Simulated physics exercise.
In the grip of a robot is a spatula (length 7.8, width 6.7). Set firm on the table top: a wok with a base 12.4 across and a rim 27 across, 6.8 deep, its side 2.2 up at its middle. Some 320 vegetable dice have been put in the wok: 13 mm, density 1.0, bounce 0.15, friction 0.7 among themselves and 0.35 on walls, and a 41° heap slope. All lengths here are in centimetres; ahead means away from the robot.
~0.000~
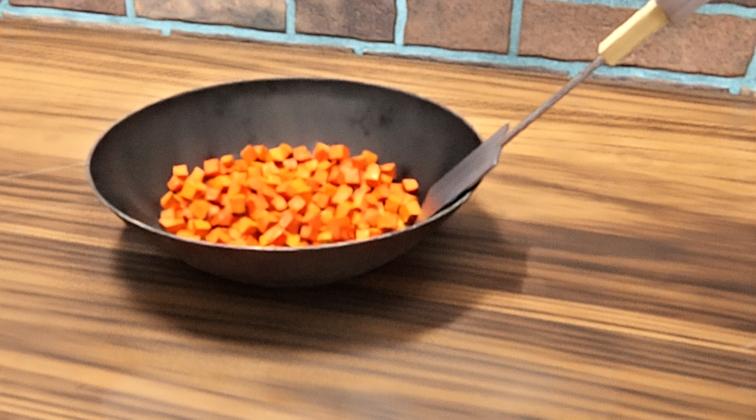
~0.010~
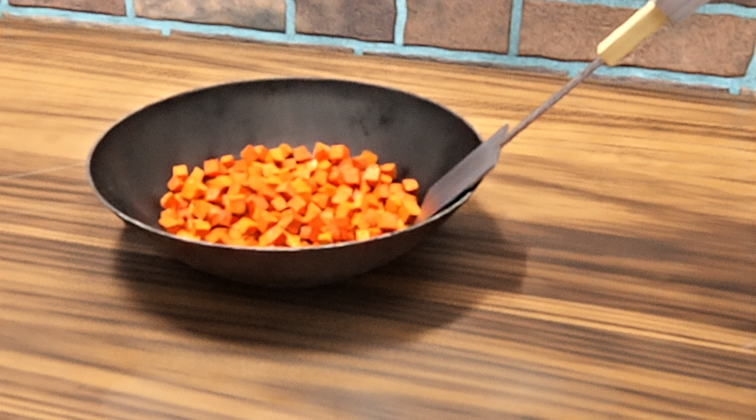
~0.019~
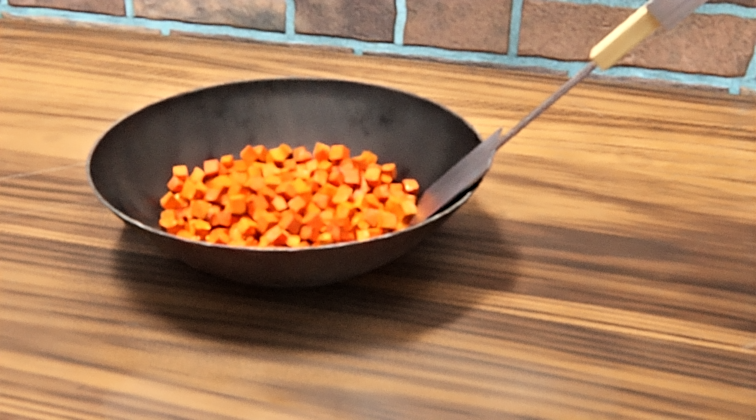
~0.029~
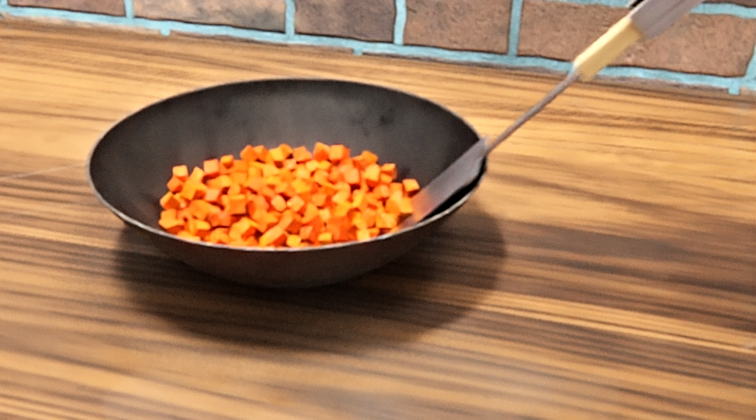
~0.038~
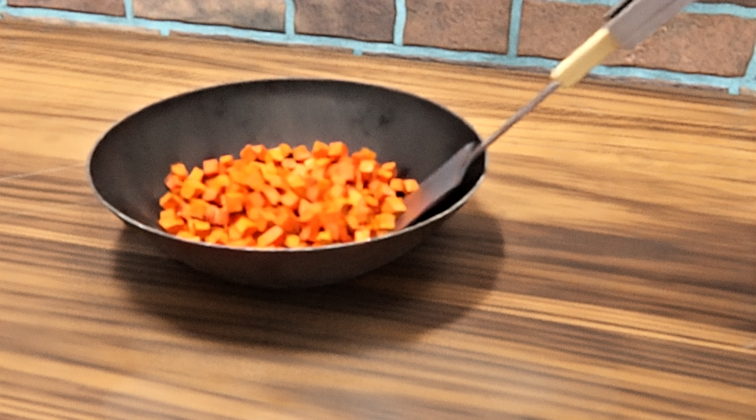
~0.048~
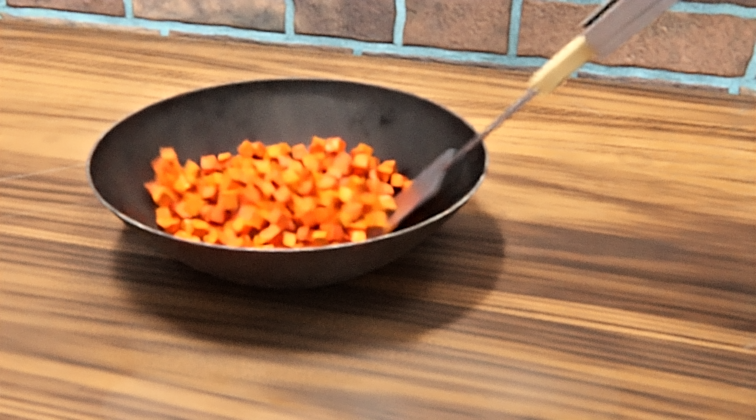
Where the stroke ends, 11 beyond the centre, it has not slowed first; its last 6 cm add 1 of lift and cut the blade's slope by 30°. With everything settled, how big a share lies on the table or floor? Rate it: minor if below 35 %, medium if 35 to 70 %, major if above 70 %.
Rating: Medium.
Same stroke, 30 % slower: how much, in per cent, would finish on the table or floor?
45 per cent, about.
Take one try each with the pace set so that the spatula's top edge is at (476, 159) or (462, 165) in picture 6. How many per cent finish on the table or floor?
Near 40 per cent in the first try and near 45 per cent in the second.
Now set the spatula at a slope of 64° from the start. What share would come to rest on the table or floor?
Roughly 50 per cent.
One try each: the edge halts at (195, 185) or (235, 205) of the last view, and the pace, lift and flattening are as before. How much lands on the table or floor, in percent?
Some 25 and 10 per cent.
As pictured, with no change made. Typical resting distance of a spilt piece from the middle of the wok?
Looks like roughly 42 centimetres to me.
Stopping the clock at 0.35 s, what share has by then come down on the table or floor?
I'd put it at around 5 per cent.
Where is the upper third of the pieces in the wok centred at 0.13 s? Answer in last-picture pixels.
Centre: Roughly (184, 153) in the last picture.
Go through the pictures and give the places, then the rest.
The first frame shows spatula top edge at (503, 143), sloping 49°; upper third of the load around (297, 198), from x 170 to 410, top at y 155; 317 in the wok.
The second frame shows spatula top edge at (502, 143), sloping 49°; upper third of the load around (297, 198), from x 170 to 410, top at y 155.
The third frame shows spatula top edge at (496, 147), sloping 49°; upper third of the load around (298, 198), from x 170 to 410, top at y 155.
The fourth frame shows spatula top edge at (482, 155), sloping 49°; upper third of the load around (292, 198), from x 170 to 410, top at y 155.
The fifth frame shows spatula top edge at (464, 163), sloping 49°; upper third of the load around (293, 195), from x 170 to 410, top at y 150.
The sixth frame shows spatula top edge at (444, 169), sloping 49°; upper third of the load around (283, 191), from x 155 to 410, top at y 145; 317 in the wok.
By 0.09 s, sloping 49°, highest piece 9 above the table; 316 in the wok, 1 on the blade or in flight.
By 0.13 s, sloping 45°, highest piece 12 above the table; 309 in the wok, 8 on the blade or in flight.
By 0.35 s, sloping 19°, highest piece 28 above the table; 167 in the wok, 18 on the table or floor, 132 on the blade or in flight.
By 1.40 s, sloping 19°, highest piece 6 above the table; 167 in the wok, 150 on the table or floor.
Final count, 167 in the wok, 150 on the table or floor. That is 47 % on the table or floor.
